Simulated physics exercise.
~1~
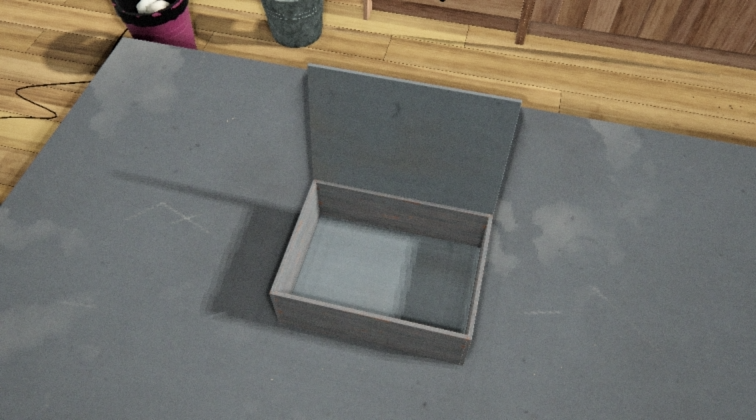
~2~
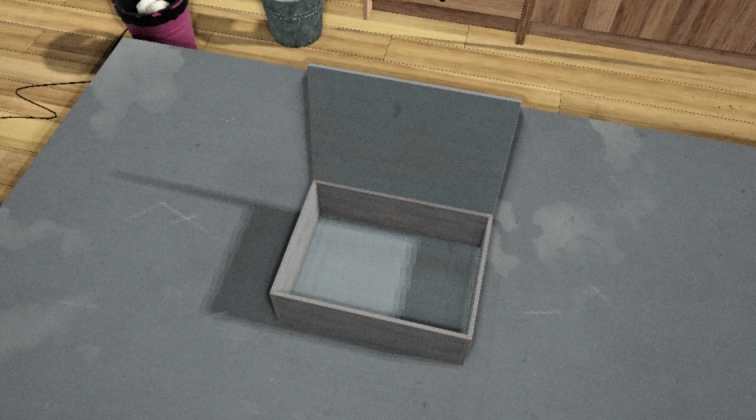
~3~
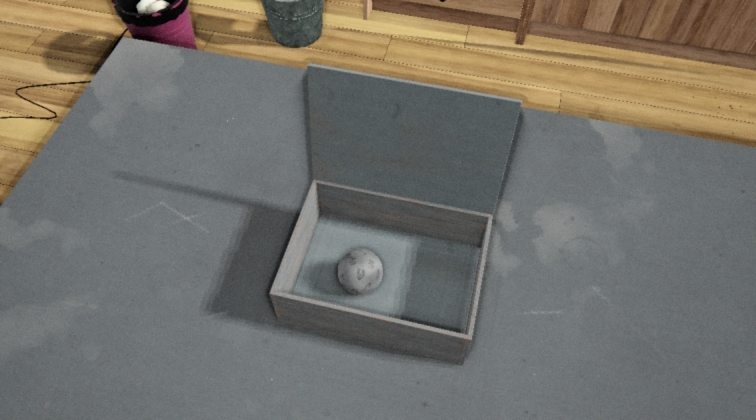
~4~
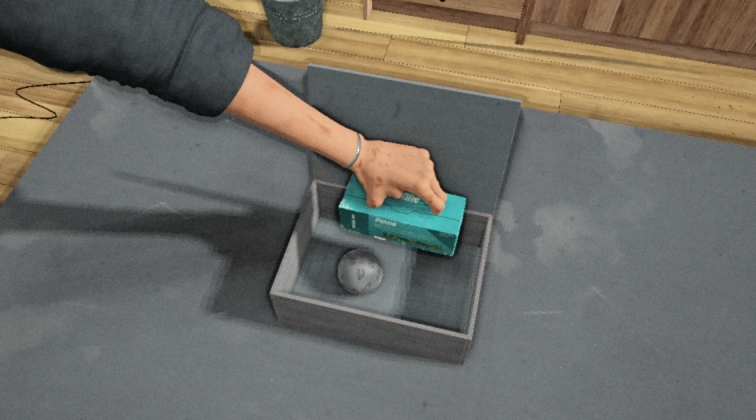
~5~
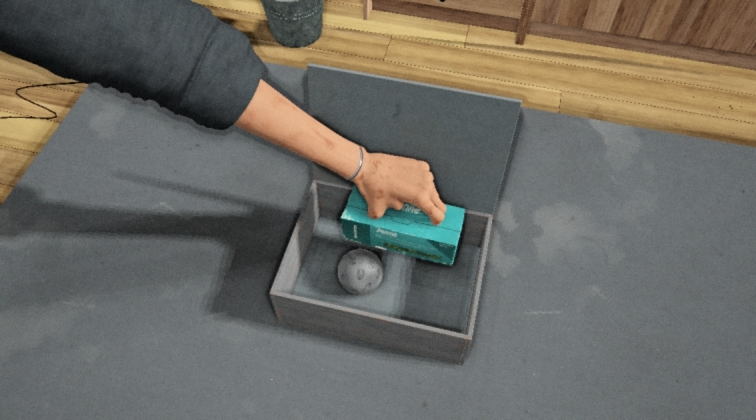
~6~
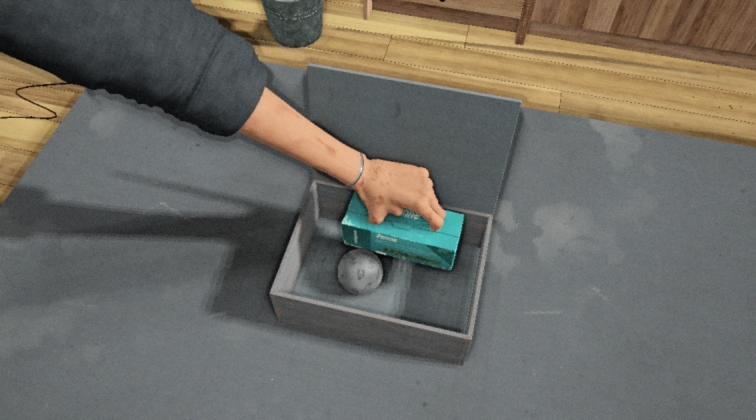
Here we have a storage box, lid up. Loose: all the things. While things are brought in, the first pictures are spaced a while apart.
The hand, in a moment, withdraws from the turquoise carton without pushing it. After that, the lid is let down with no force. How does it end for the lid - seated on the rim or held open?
I reckon the lid comes to rest closed.
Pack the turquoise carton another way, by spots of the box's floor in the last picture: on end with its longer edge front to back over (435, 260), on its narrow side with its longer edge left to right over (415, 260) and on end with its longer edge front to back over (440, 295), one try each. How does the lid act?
With the first placement it can't come down; with the second it drops into place; with the third it can't come down.
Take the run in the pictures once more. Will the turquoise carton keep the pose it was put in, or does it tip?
Result: The turquoise carton leans over.
Then, 0.60 s later than the last frame, turquoise carton on its side near (391, 245); grey ball moved about its own width.
Then, 1.60 s later than the last frame, lid 59° above the rim; turquoise carton on its side near (391, 245); grey ball moved about its own width.
Then, 2.10 s later than the last frame, lid 16° above the rim; turquoise carton on its side near (391, 245); grey ball moved about its own width.
When it is over, lid shut; lying over in the box, turquoise carton; moved from the start, grey ball. End places, in pixels of the last picture, turquoise carton near (391, 245).
